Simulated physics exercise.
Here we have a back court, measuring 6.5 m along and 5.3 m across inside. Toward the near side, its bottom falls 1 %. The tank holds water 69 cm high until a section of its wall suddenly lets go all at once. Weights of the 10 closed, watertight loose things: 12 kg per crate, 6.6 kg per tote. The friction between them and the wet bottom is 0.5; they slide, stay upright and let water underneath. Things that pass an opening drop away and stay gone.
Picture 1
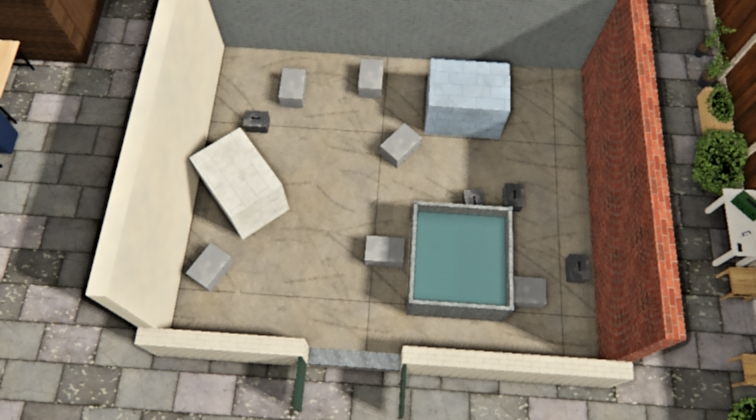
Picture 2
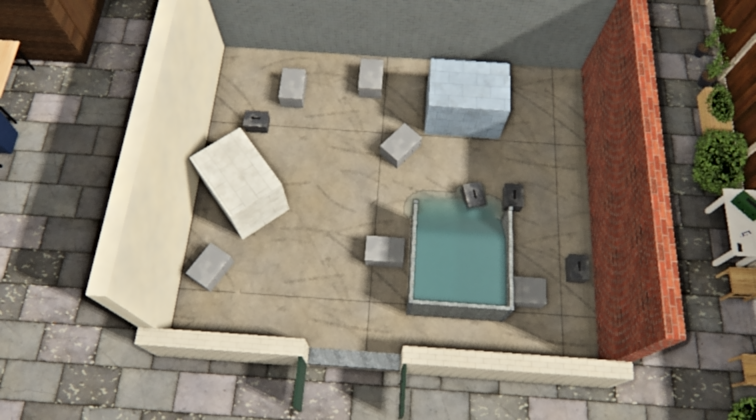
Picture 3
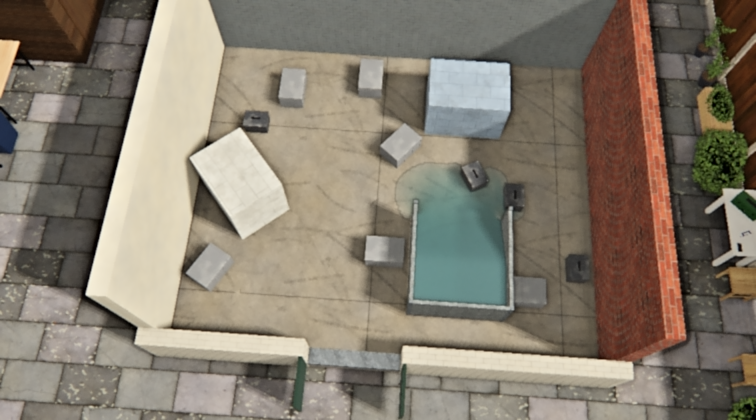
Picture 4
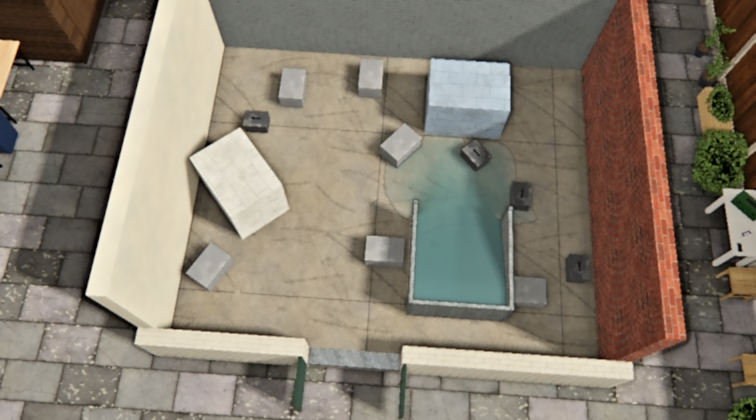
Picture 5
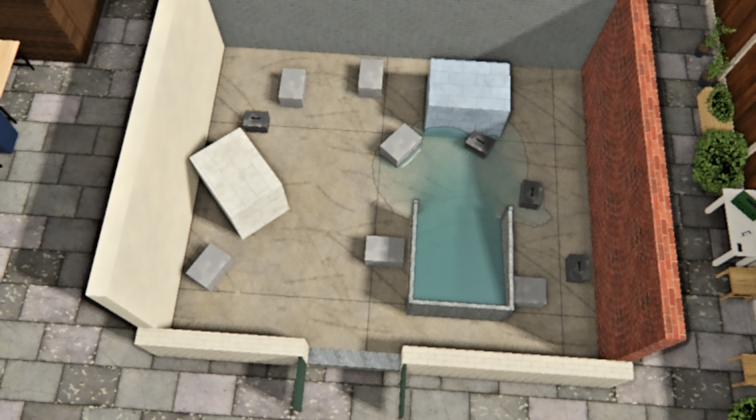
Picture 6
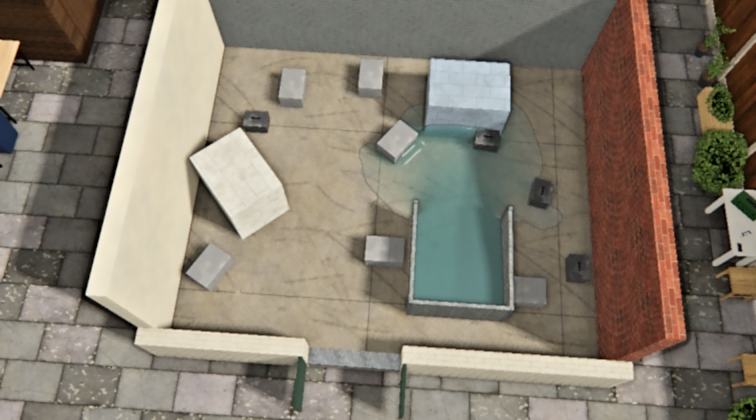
In a walled back court, water poured out of a square tank's open far side and spread across the floor, pushing one small dark box toward the pale blue block and then another to the right.
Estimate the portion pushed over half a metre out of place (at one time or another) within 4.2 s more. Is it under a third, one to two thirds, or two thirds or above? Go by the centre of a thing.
It is two thirds or above.
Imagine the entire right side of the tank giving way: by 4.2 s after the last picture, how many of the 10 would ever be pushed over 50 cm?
That would give 3.
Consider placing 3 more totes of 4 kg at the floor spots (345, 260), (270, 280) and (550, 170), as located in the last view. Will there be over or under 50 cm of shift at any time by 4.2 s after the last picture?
One after another they come out inside the limit, inside the limit, above it.
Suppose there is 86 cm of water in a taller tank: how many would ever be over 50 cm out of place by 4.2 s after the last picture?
You'd get 7 in that case.
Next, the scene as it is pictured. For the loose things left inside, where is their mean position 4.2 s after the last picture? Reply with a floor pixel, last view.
I'd put it close to (361, 193) in the last view.
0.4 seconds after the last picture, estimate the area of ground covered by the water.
Roughly 10.0 m2.
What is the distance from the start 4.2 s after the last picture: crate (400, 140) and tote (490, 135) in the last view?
250 cm and 300 cm.
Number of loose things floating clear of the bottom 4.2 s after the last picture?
At that time, 4.
Then, 0.4 s after the last picture 3 of 10 are over 50 cm from their spots; 1 afloat.
Then, 1.5 s after the last picture 5 of 10 are over 50 cm from their spots; 2 afloat.
Then, 2.8 s after the last picture 6 of 10 are over 50 cm from their spots; 4 afloat.
Then, 4.2 s after the last picture 7 of 10 are over 50 cm from their spots, and 7 have been at some point; 4 afloat.
